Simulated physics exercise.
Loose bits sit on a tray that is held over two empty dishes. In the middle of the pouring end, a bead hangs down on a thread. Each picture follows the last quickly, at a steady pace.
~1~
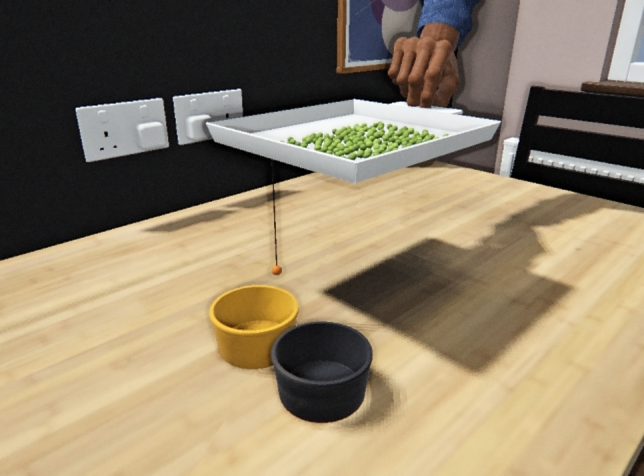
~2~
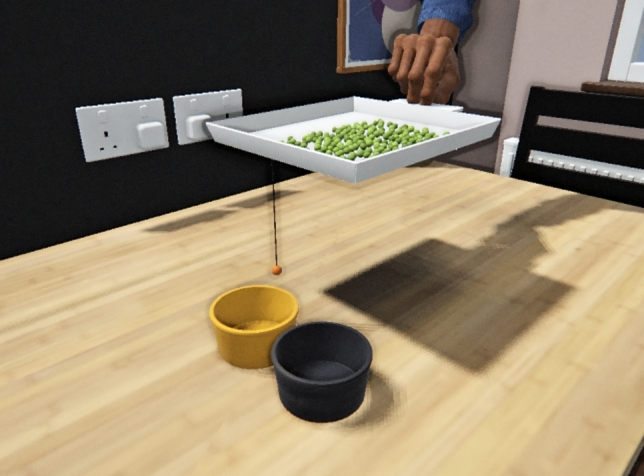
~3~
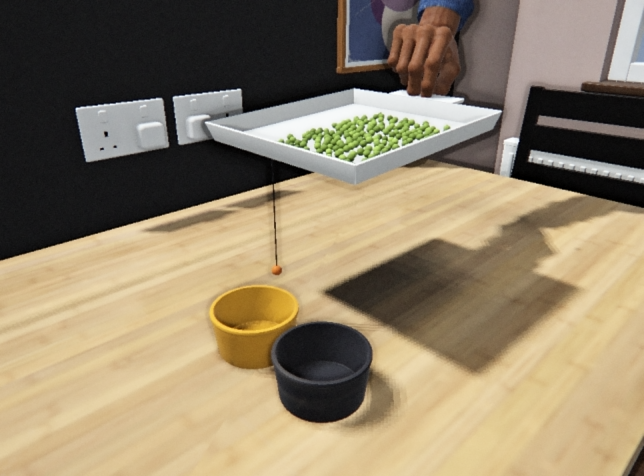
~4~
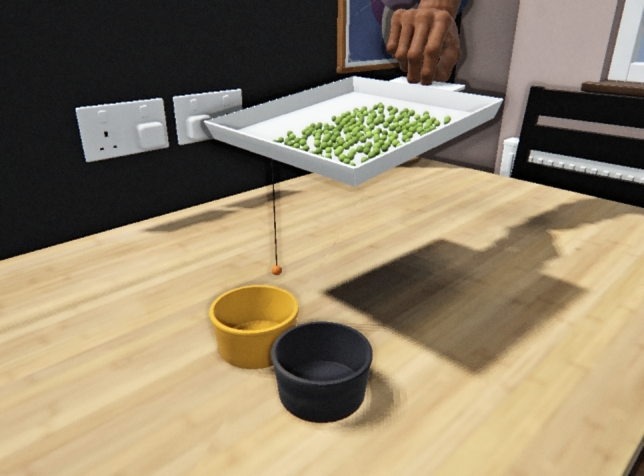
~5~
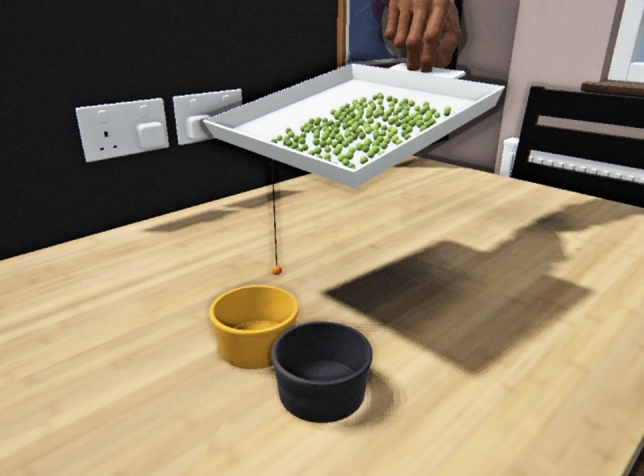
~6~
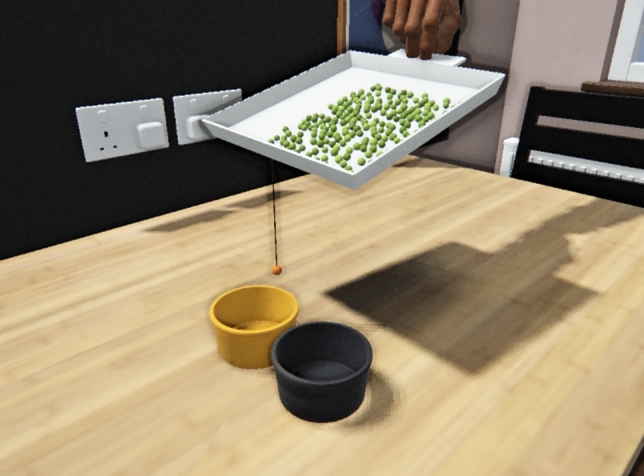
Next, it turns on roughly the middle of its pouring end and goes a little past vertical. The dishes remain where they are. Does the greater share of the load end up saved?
Yes.
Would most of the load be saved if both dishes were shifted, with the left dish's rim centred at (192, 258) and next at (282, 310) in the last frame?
Try 1: Not up to half; try 2: In excess of half.
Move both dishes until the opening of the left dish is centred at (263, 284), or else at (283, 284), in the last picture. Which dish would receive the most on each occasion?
The dish at right, then the dish at right.
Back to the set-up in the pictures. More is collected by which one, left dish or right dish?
Looking at the end state, it is the right-side one.
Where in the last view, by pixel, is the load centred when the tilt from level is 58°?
Roughly at (322, 151).
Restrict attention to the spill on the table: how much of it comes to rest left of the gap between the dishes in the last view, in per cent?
I'd guess close to 40 %.
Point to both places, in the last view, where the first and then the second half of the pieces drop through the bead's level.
First around (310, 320), afterwards around (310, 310).
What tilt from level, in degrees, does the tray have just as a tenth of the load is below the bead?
Roughly 85 degrees from level.
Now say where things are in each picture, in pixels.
In the first frame, corners of the pouring end near (214, 123) and (356, 160), level; middle of the load near (368, 142), dried peas; left dish near (221, 340); right dish near (286, 390); bead on its thread near (277, 270).
In the second frame, corners of the pouring end near (214, 123) and (355, 160), level; middle of the load near (368, 141).
In the third frame, corners of the pouring end near (213, 122) and (355, 162), tipped barely, lowest at the right corner; middle of the load near (368, 138).
In the fourth frame, corners of the pouring end near (212, 121) and (354, 164), tipped a little, lowest at the right corner; middle of the load near (368, 132).
In the fifth frame, corners of the pouring end near (211, 120) and (353, 167), tipped a little, lowest at the right corner; middle of the load near (367, 127).
In the sixth frame, corners of the pouring end near (210, 119) and (353, 169), tipped clearly, lowest at the right corner; middle of the load near (365, 123), near a quarter on the move; left dish near (221, 340); right dish near (286, 390).
Shortly afterwards, tray tipped steeply; all but a few on the tray; only a few in the right dish; only a few in the air.
Next, tray tipped right over; a little on the tray; near a third in the right dish; a little in the left dish; a little outside both; near a quarter in the air.
Some moments later, tray tipped past a quarter turn; near two thirds in the right dish; near a quarter in the left dish; a little outside both.
In the end, tray tipped past a quarter turn; near two thirds in the right dish; near a quarter in the left dish; a little outside both.
